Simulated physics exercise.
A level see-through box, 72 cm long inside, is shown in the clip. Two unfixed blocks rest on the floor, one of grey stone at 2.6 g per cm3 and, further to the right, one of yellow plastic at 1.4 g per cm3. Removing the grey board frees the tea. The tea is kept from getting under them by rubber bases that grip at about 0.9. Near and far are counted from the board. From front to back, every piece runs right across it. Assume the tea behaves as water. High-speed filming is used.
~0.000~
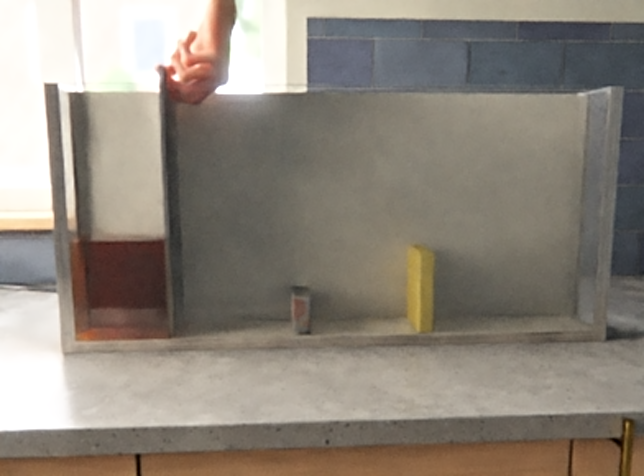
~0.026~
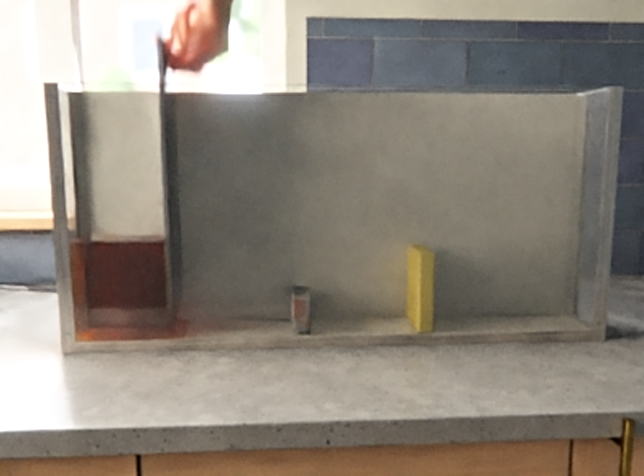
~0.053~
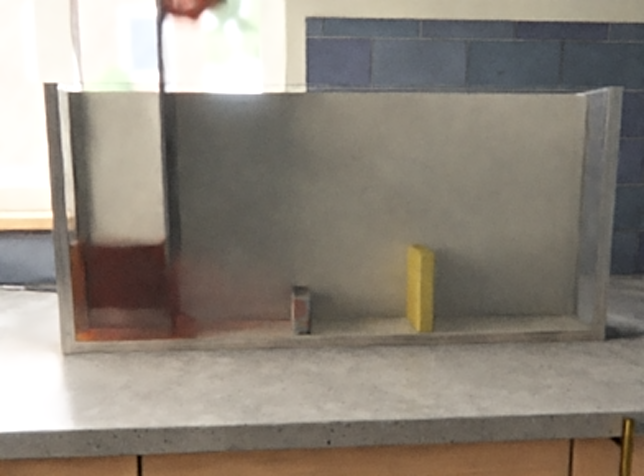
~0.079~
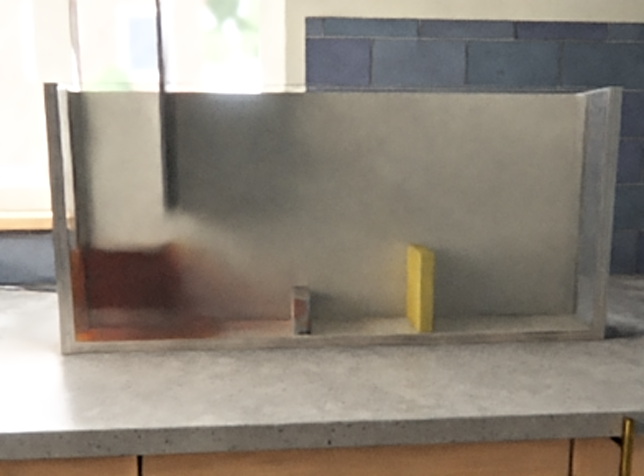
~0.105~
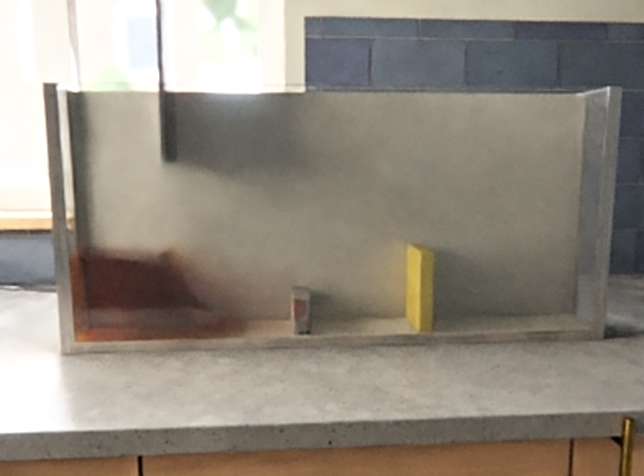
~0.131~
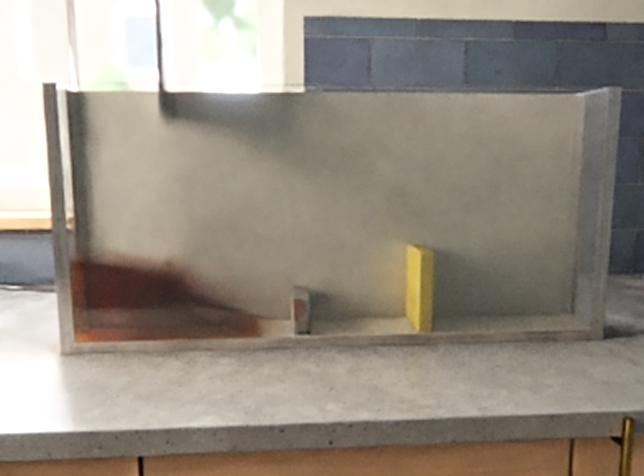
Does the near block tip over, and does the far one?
The near block will go down; the far block will go down.
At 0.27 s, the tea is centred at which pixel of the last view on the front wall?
Near (192, 315).
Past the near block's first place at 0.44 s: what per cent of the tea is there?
Roughly 38 percent of it.
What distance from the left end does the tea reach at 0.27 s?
About 32 cm.
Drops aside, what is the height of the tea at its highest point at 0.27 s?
Peak height: Approx. 14.0 cm.
By 0.27 s the front has run 33 cm from the left wall, the near block leans 30° and the far block is upright.
By 0.44 s the near block lies flat and the far block is upright.
By 0.71 s the near block lies flat and the far block lies flat.
At rest the near block lies flat and the far block lies flat; 29 per cent of the tea is past where the far block first stood.
